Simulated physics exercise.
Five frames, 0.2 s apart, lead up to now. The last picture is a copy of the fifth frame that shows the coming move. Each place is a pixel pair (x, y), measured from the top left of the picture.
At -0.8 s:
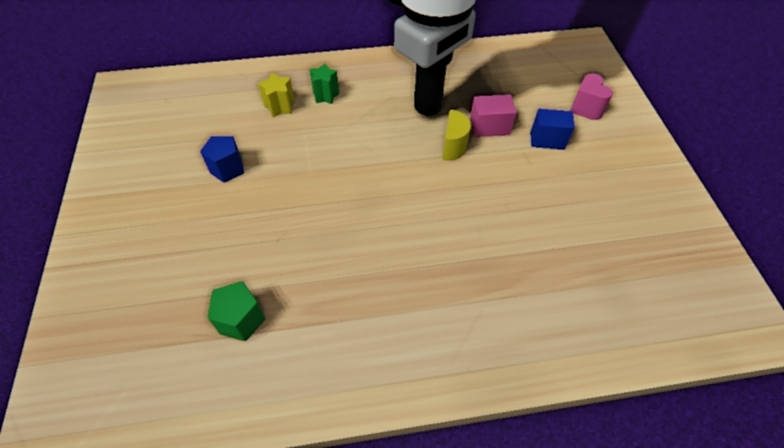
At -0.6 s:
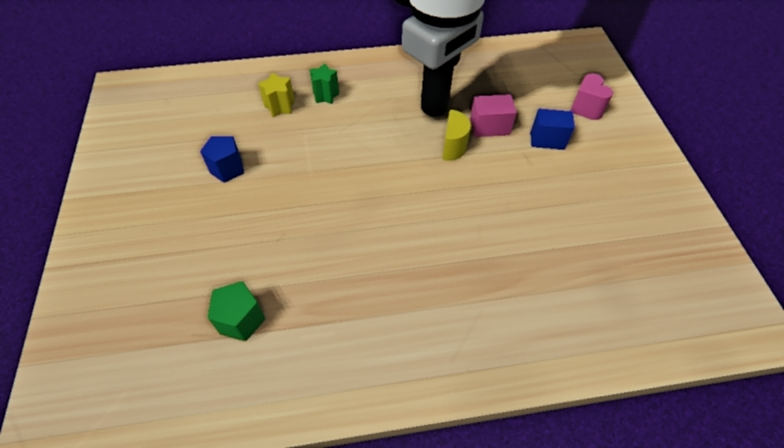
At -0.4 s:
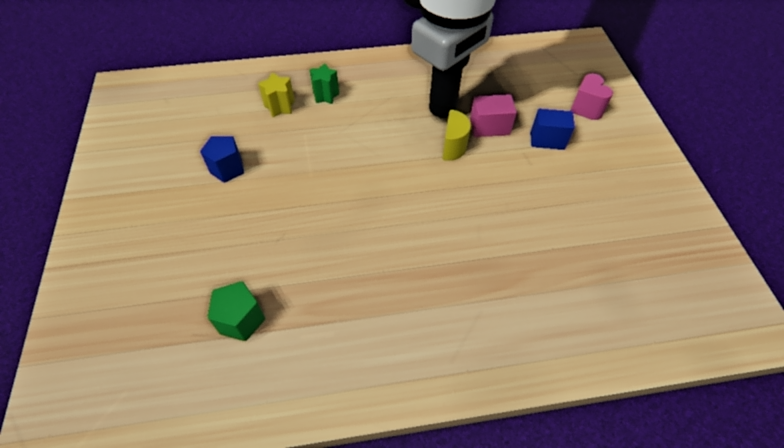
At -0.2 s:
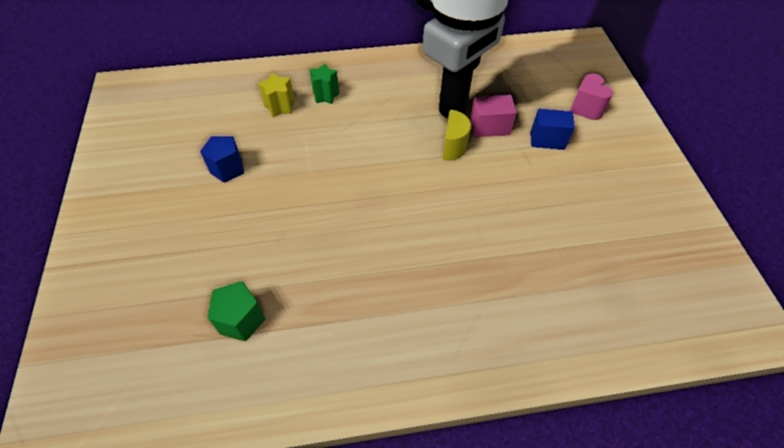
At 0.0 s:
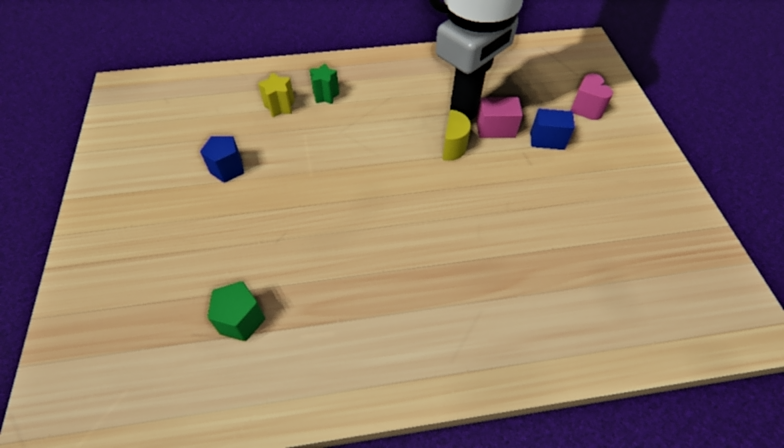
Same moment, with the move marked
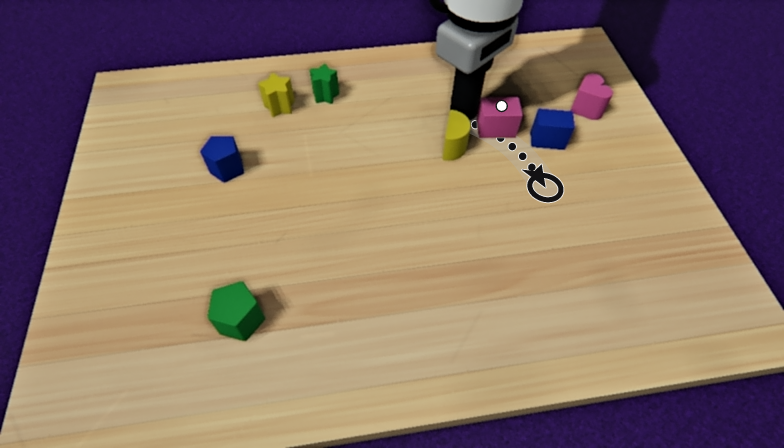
A robotic arm with a black, rod-like tip reaches down from the top edge over a pale wooden board on a purple surface, seen from above at an angle by a still camera. Yellow and green stars and a blue block sit upper left, a green pentagon lower left, and yellow, pink and blue blocks upper right. The tip slides slowly right behind the yellow half-round block and nudges the pink block slightly right.
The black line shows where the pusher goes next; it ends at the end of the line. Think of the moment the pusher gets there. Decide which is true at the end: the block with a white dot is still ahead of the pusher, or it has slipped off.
Answer: Slipped away.
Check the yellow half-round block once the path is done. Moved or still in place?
It is not moved.
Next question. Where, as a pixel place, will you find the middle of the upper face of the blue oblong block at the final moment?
Somewhere near (606, 125).
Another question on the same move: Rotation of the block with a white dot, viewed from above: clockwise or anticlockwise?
My answer: Anticlockwise.
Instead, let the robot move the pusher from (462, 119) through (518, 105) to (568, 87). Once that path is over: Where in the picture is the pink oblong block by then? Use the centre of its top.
About (527, 107).
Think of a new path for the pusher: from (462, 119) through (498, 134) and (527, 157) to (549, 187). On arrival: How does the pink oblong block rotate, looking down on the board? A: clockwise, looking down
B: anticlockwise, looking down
Correct choice: B.
The drawn path runs from (462, 119) over (496, 135) and (524, 158) to (545, 187); the dot is on the pink oblong block.
On the path given first. One third of the way, pusher at (498, 128); pink oblong block at (540, 122); blue oblong block at (578, 123).
Two thirds of the way, pusher at (527, 152); pink oblong block at (572, 137), turned 30° anticlockwise; blue oblong block at (604, 126), turned 40° anticlockwise.
At the end, pusher at (548, 181); yellow half-round block not moved; pink oblong block at (584, 148), turned 70° anticlockwise; blue oblong block at (606, 125), turned 50° anticlockwise.
